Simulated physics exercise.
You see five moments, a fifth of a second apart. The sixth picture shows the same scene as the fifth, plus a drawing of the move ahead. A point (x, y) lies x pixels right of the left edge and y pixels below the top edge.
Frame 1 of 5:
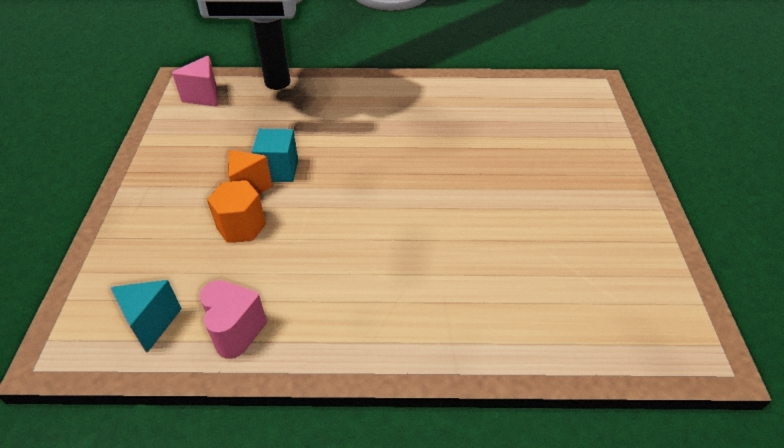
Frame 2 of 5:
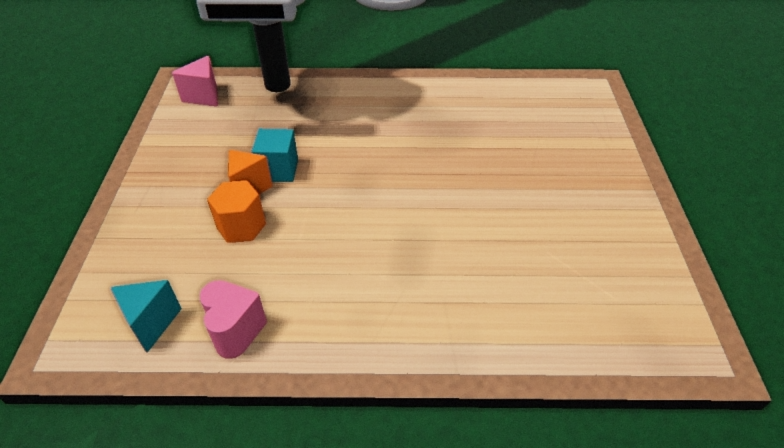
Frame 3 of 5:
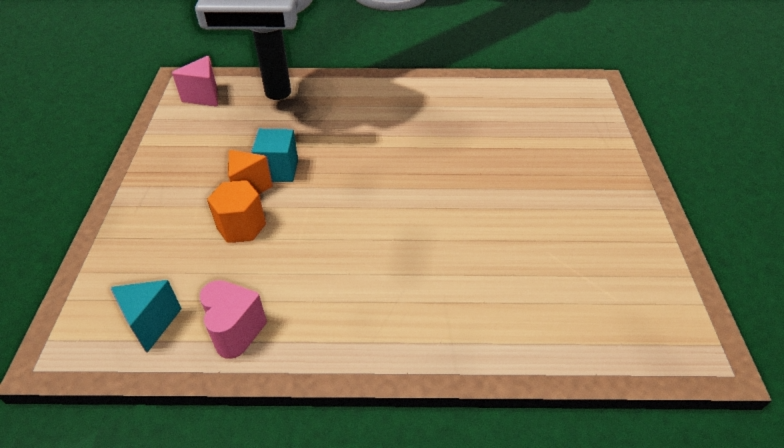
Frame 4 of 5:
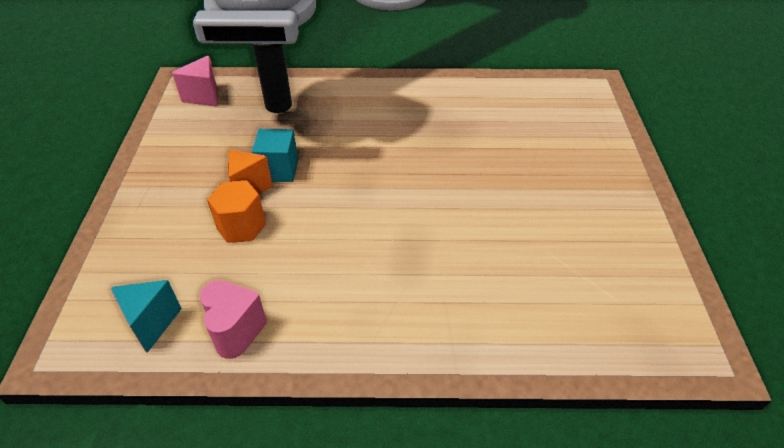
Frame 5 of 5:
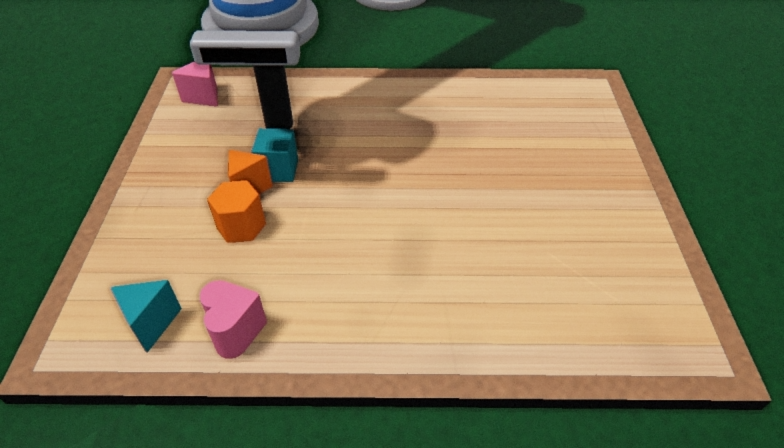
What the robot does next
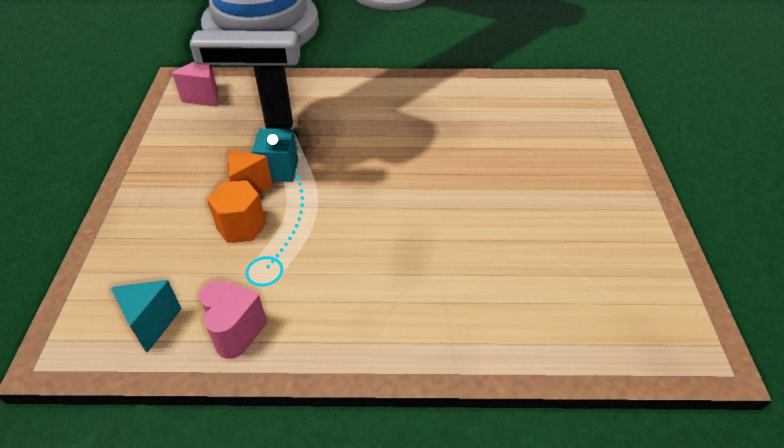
A black stick moves down toward the turquoise block while the colored blocks stay still.
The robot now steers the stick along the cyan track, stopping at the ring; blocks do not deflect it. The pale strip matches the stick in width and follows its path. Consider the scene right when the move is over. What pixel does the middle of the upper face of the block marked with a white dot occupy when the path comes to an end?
It is at (251, 196).
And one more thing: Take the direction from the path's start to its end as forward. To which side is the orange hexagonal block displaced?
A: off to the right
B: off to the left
My pick is A.
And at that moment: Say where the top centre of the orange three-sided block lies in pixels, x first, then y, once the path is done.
Its top middle will sit at (223, 176).
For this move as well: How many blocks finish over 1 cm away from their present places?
Three or more get moved.
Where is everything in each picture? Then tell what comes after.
Lower end of the stick at (278, 83), tops of blocks, pink heart block at (225, 303), orange hexagonal block at (233, 196), orange three-sided block at (242, 160), turquoise square block at (273, 139), in the first picture.
Stick at (278, 85), blocks as before, in the second picture.
Stick at (278, 93), blocks as before, in the third picture.
Stick at (279, 106), blocks as before, in the fourth picture.
Stick at (279, 125), pink heart block at (225, 303), orange hexagonal block at (233, 196), orange three-sided block at (242, 160), turquoise square block at (273, 139), in the fifth picture.
The drawn path runs from (282, 137) over (297, 175) and (299, 221) to (264, 271); the dot is on the turquoise square block.
One third of the way, stick at (295, 163); orange three-sided block at (230, 170), turned 30° clockwise; turquoise square block at (269, 165), turned 45° clockwise.
Two thirds of the way, stick at (296, 209); orange hexagonal block at (210, 206), turned 30° clockwise; orange three-sided block at (223, 175), turned 65° clockwise; turquoise square block at (256, 191), turned 85° clockwise.
At the end, stick at (261, 259); pink heart block not moved; orange hexagonal block at (200, 205), turned 30° clockwise; orange three-sided block at (223, 176), turned 70° clockwise; turquoise square block at (251, 196), turned 105° clockwise.
